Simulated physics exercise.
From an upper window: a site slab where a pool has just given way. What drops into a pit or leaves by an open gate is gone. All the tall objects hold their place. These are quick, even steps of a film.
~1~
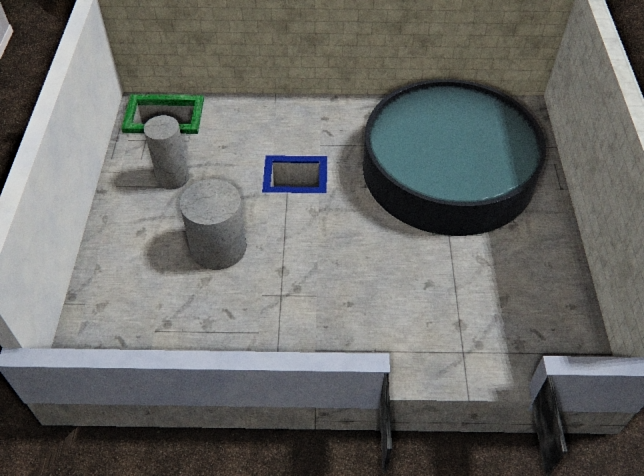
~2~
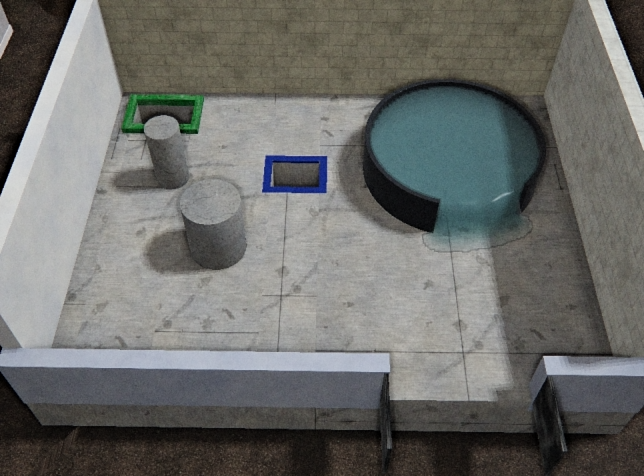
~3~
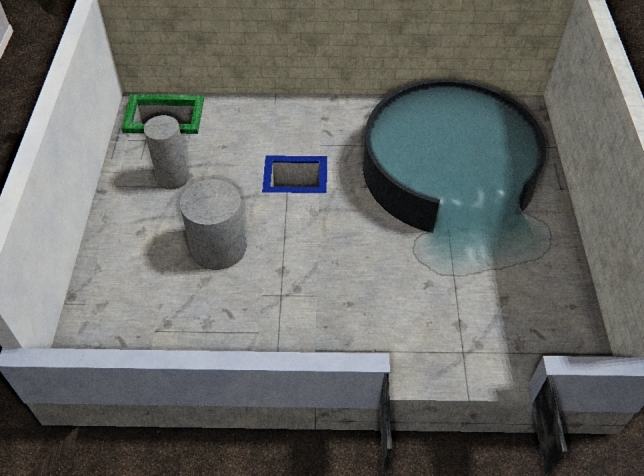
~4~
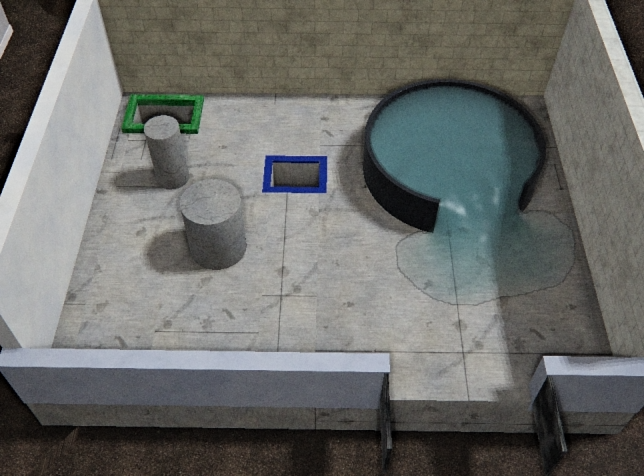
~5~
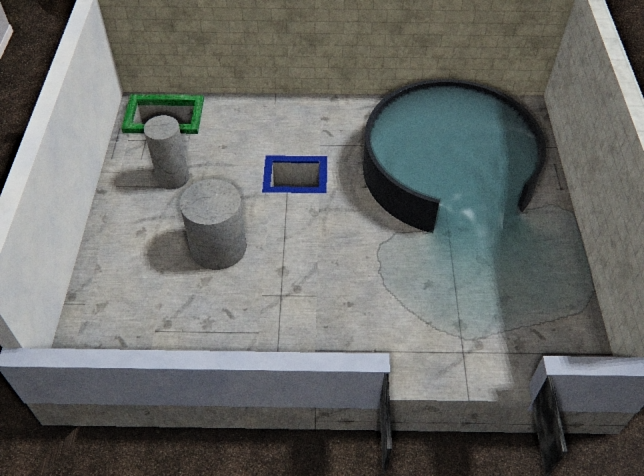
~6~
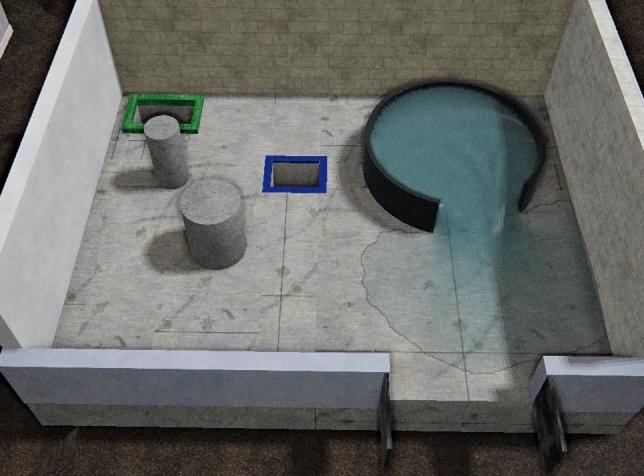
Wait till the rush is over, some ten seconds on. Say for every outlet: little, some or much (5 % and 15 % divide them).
One by one: The gate takes over 15 %; the blue pit takes under 5 %; the green pit takes under 5 %.
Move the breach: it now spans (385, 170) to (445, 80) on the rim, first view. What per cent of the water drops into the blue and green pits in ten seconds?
Parts in a hundred: Blue 25, green 20.
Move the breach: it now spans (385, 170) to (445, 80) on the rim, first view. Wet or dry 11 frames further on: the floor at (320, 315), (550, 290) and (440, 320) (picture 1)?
As listed: Free of water, no water, no water.
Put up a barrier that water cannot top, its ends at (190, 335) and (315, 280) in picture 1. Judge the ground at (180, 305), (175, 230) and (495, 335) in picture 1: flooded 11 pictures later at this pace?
In that order: Free of water, dry, wet.
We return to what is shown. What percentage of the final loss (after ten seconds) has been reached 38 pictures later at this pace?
Near 75 in a hundred.
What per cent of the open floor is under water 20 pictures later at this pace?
About 35 per cent.
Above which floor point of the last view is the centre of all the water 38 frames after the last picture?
Roughly at (435, 240).
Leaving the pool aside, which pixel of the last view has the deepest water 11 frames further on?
Roughly at (603, 384).
A moment on, water covers 25 % of the floor; the gate 2 %, the blue pit 0 %, the green pit 0 %.
Next, water covers 25 % of the floor; the gate 8 %, the blue pit 0 %, the green pit 0 %.
Then, water covers 35 % of the floor; the gate 20 %, the blue pit 0 %, the green pit 0 %.
Later, water covers 55 % of the floor; the gate 33 %, the blue pit 0 %, the green pit 0 %.
In the end, water covers 80 % of the floor; the gate 44 %, the blue pit 0 %, the green pit 0 %.
